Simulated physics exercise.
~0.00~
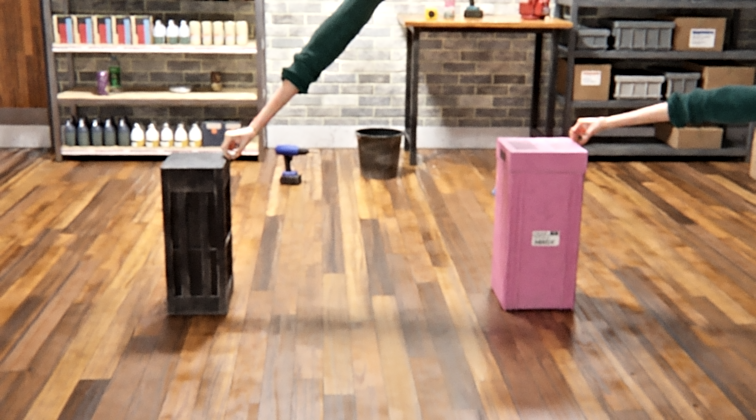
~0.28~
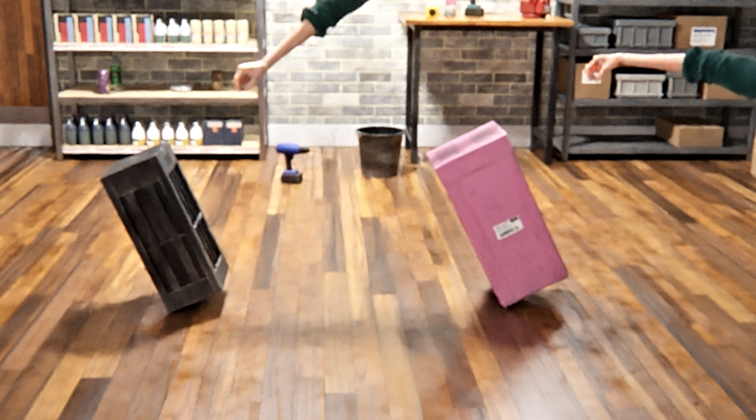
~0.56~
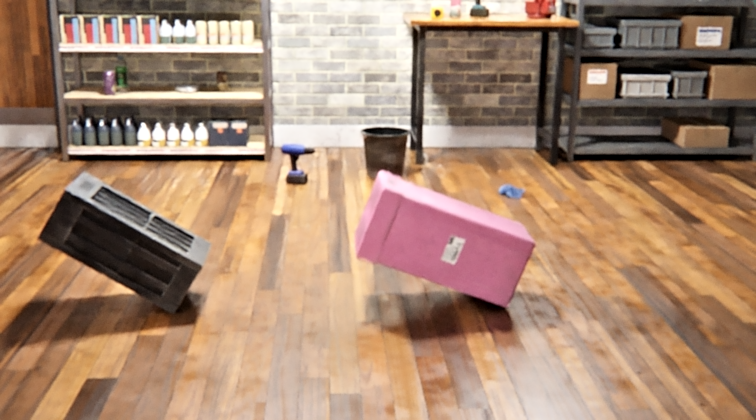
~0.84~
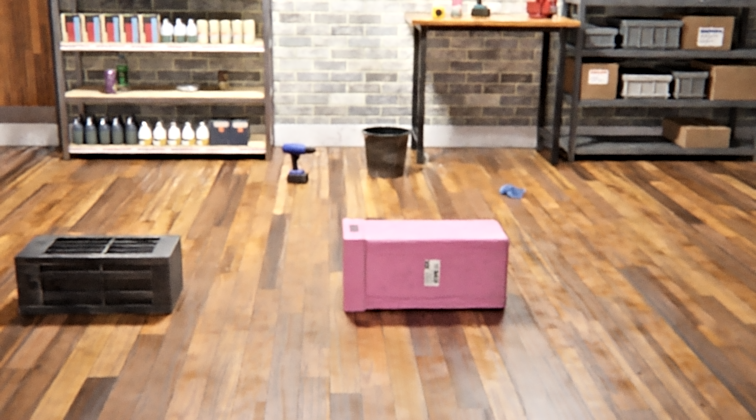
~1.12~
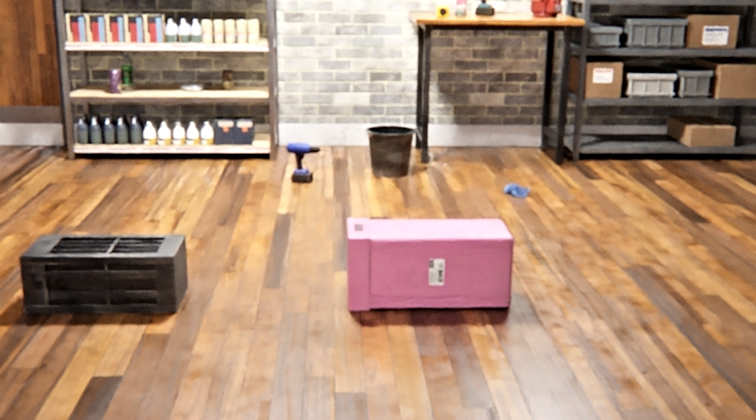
Two green-sleeved arms reached toward a tall black crate and a tall pink tote on a wooden floor, then let go and drew back as both tipped left, toppled over, and ended up lying still on their sides.
